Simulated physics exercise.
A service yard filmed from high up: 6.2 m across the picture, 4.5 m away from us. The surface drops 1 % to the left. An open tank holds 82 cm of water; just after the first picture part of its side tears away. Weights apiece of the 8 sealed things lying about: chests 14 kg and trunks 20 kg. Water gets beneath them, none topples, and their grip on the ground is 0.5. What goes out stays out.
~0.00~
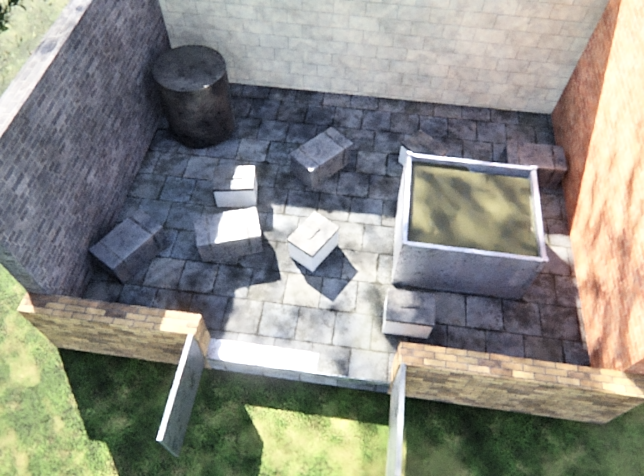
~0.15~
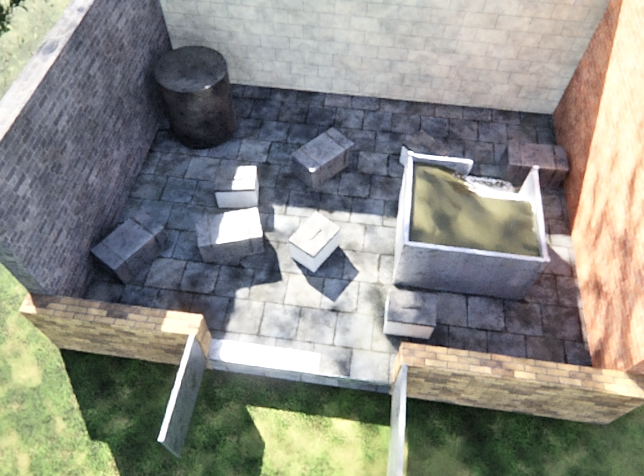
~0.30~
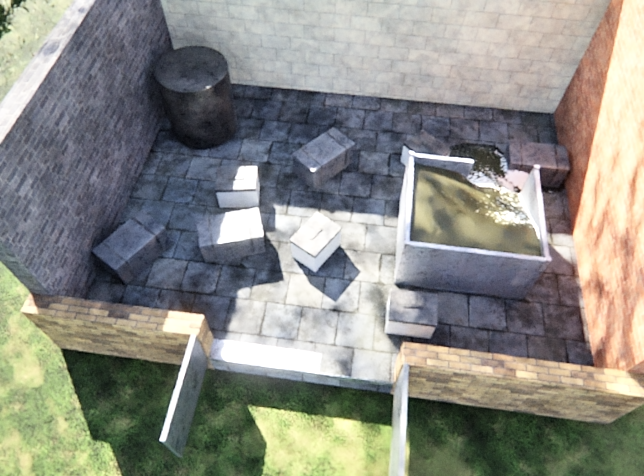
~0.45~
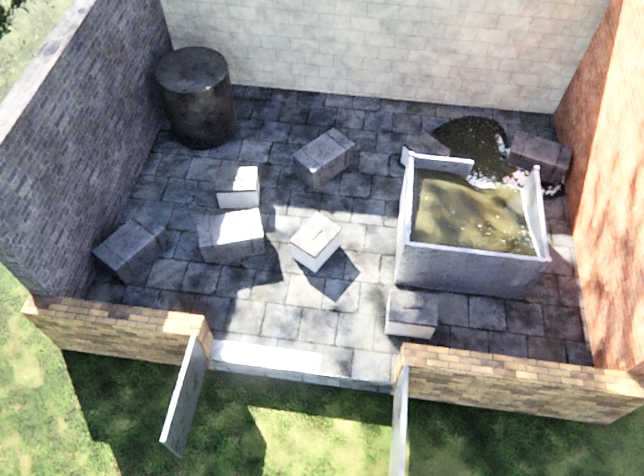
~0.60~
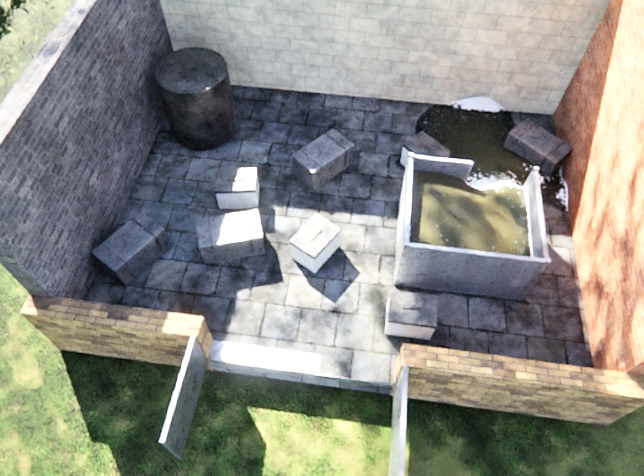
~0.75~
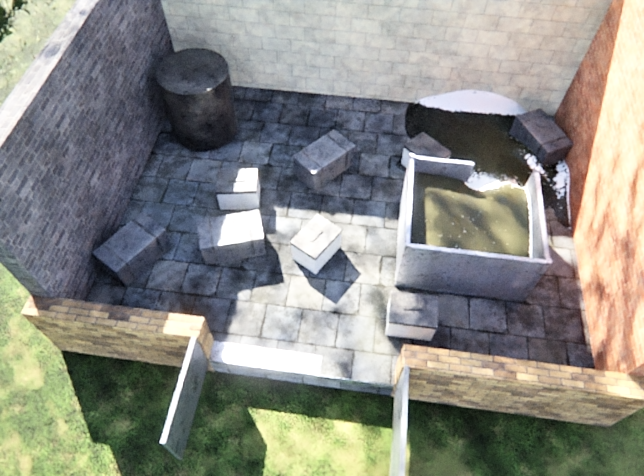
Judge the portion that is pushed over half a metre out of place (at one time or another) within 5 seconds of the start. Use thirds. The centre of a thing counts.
That comes to not even a third.
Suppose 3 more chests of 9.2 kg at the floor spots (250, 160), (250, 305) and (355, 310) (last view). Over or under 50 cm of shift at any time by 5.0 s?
In turn: Past it, under, short of it.
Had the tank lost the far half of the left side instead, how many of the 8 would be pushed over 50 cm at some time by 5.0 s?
In that case 5 of them.
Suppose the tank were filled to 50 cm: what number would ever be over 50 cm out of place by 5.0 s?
In that case 1 of them.
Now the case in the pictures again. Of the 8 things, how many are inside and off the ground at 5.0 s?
I count 1.
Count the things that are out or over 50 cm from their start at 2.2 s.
By then 1.
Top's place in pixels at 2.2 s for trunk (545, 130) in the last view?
Around (492, 115).
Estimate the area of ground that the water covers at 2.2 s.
Roughly 11.5 m2.
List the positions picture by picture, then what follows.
The first frame shows a trunk at (536, 155), on the bottom; a chest at (425, 146) rests on the ground; 1.9 m2 under water; 0 of 8 have shifted.
The second frame shows a trunk at (538, 156), on the bottom; a chest at (427, 147) rests on the ground; water covers 2.5 m2; 0 of 8 have shifted.
The third frame shows a trunk at (539, 155) rests on the ground; a chest at (428, 146), on the bottom; 3.2 m2 under water; 0 of 8 have shifted.
The fourth frame shows a trunk at (542, 150), on the bottom, 13 cm from its start; a chest at (428, 147) rests on the ground; 4.2 m2 under water; 1 of 8 have shifted.
The fifth frame shows a trunk at (541, 140), on the bottom, 30 cm from its start; a chest at (427, 148), on the bottom; water covers 5.2 m2; 1 of 8 have shifted.
The sixth frame shows a trunk at (544, 129), on the bottom, 55 cm from its start; a chest at (428, 149) rests on the ground; 5.9 m2 under water; 1 of 8 have shifted.
After 1.1 s 1 of 8 are over 50 cm from their spots; 1 afloat.
After 2.2 s 1 of 8 are over 50 cm from their spots; 1 afloat.
After 3.5 s 1 of 8 are over 50 cm from their spots; 0 afloat.
After 5.0 s 1 of 8 are over 50 cm from their spots, and 1 have been at some point; 1 afloat.
